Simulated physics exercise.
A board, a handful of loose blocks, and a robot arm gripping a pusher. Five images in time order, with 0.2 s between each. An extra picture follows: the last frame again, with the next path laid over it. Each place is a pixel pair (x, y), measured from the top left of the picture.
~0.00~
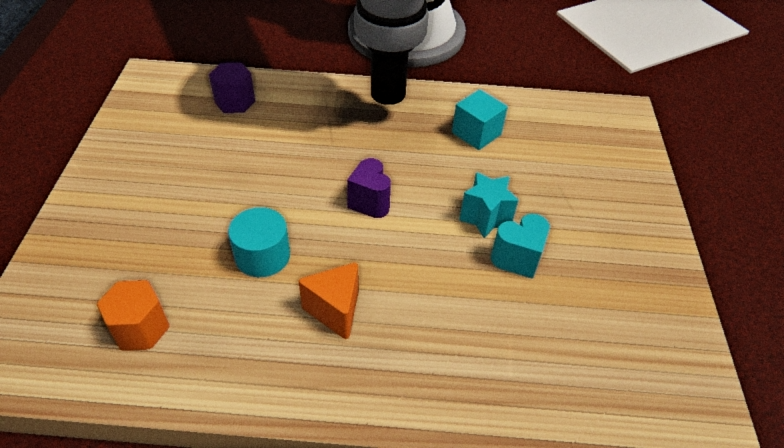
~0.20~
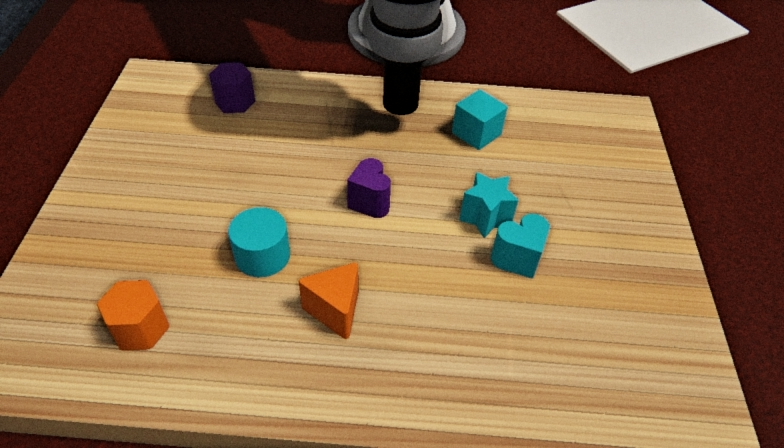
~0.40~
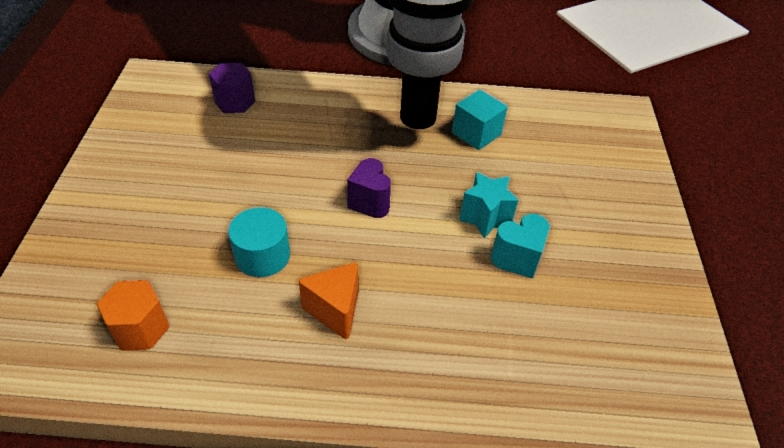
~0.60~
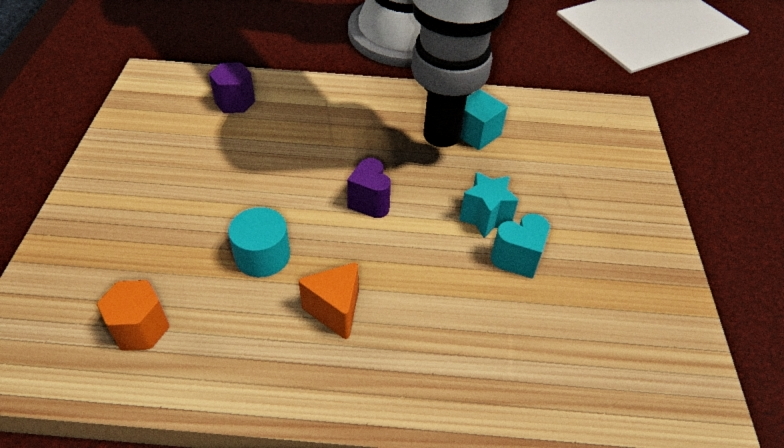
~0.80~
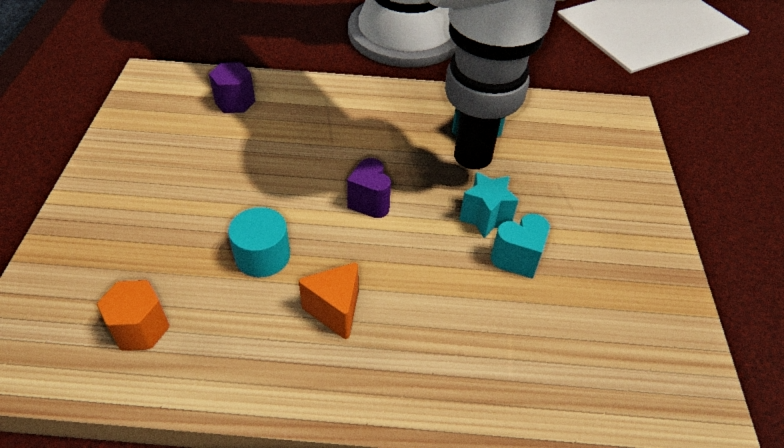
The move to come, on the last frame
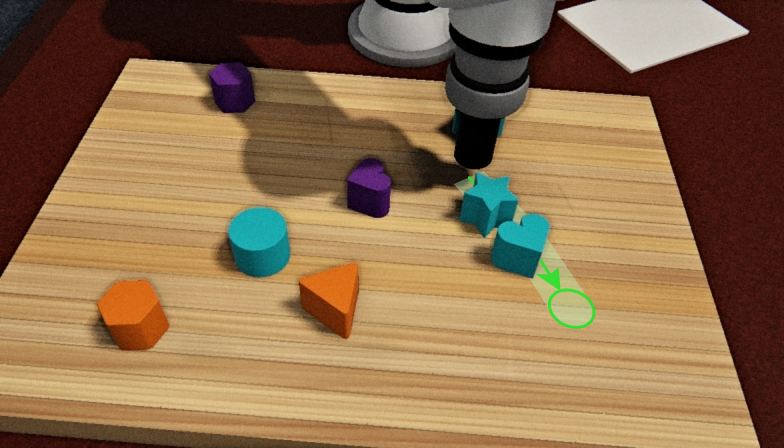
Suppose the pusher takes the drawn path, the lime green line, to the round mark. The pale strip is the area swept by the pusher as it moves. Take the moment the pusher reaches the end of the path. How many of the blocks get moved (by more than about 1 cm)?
I'd say two blocks get moved.
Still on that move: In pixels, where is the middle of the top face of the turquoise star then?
Around pixel (506, 234).
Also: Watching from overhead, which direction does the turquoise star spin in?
Twists clockwise.
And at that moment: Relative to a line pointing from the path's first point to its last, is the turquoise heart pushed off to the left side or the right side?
It moves right.
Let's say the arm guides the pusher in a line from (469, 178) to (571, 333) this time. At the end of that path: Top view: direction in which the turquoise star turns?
It twists with the clock when seen from above.
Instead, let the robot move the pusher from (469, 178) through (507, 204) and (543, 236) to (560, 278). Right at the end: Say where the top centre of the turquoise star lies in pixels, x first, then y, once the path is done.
So, by the moment the path ends, you'll find the top centre of the turquoise star at (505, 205).
The drawn path runs from (469, 178) by way of (505, 214) and (539, 258) to (572, 308).
The first path, step by step. One third of the way, pusher at (510, 194); turquoise star at (502, 213), turned 15° clockwise; turquoise heart at (532, 239).
Two thirds of the way, pusher at (546, 238); turquoise star at (506, 234), turned 70° clockwise; turquoise heart at (534, 269), turned 35° anticlockwise.
At the end, pusher at (581, 289); turquoise square block not moved; turquoise star at (506, 234), turned 75° clockwise; turquoise heart at (536, 297), turned 25° clockwise.
